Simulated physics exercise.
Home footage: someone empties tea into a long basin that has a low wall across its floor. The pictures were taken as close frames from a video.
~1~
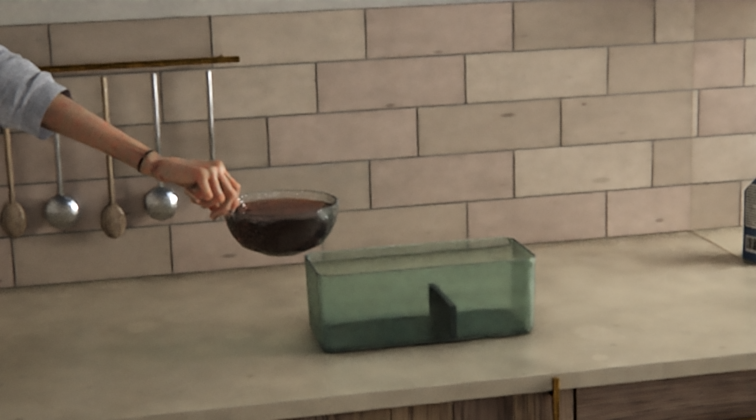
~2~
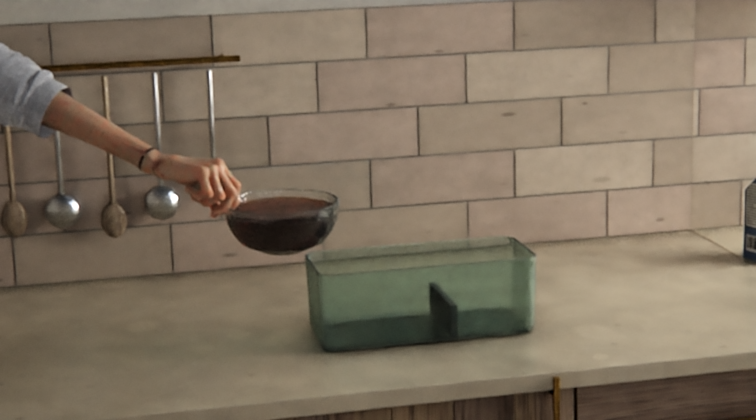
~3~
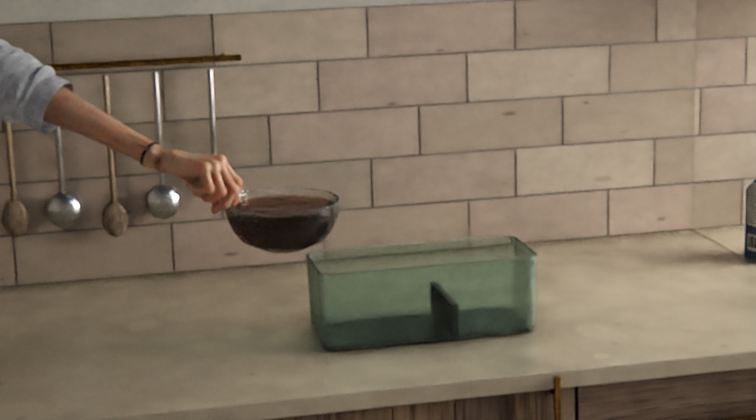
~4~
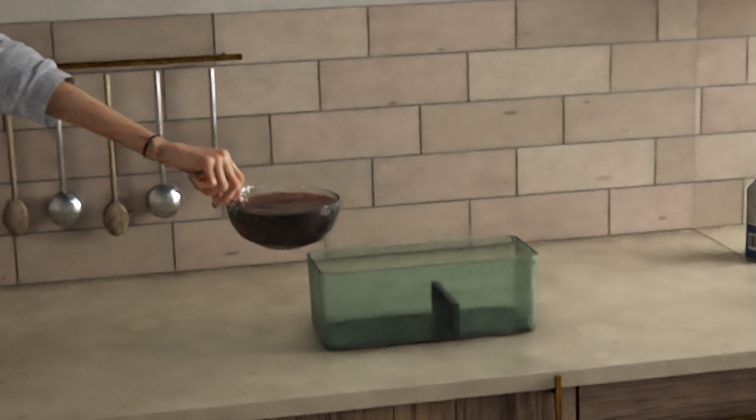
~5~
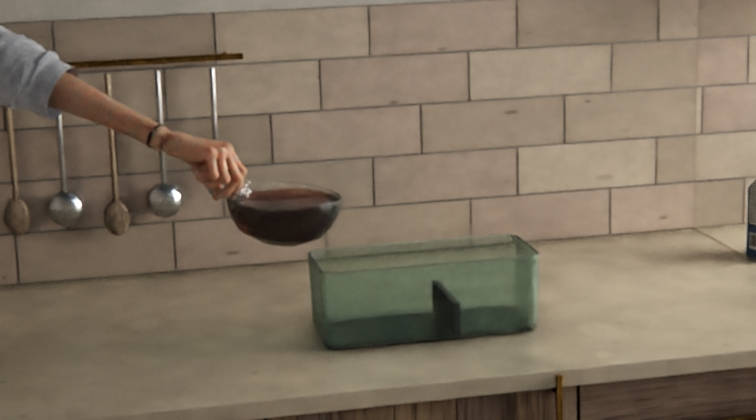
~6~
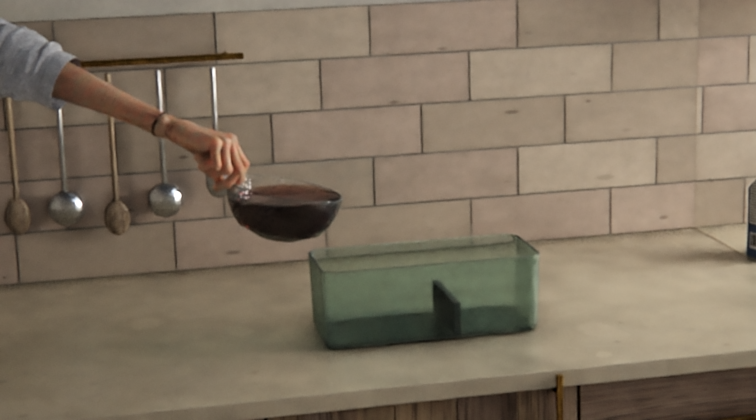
A kitchen counter with a pale stone top stands before a wall of beige-pink tiles, seen from the front and slightly above. Ladles and wooden spoons hang from a rail at left, while a hand holds a clear glass bowl of dark tea above a long green see-through basin with a low dark wall inside. The hand lifts the bowl slightly and gradually tilts it rightward, while the view barely shifts.
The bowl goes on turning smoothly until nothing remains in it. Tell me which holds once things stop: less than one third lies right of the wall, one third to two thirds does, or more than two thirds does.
Below a third.
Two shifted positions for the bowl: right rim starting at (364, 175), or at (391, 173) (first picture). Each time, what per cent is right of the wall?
It works out to around 50 % and then around 75 %.
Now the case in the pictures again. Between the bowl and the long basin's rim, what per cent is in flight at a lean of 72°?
Near 45 in a hundred.
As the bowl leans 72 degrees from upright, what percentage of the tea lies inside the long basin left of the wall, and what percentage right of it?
Roughly 15 per cent on the left, roughly 0 per cent on the right.
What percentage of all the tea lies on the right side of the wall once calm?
Roughly 5 %.
A moment on, the bowl is tipped part way and 41 per cent is still to pour, 15 is left of the wall and 0 right of it.
Next, the bowl is tipped right over and 0 per cent is still to pour, 87 is left of the wall and 3 right of it.
Then the bowl is tipped right over and 0 per cent is still to pour, 85 is left of the wall and 4 right of it.
Later the bowl is tipped right over and 0 per cent is still to pour, 83 is left of the wall and 6 right of it.
At rest 83 per cent lies left of the wall, 6 right of it and 11 outside.
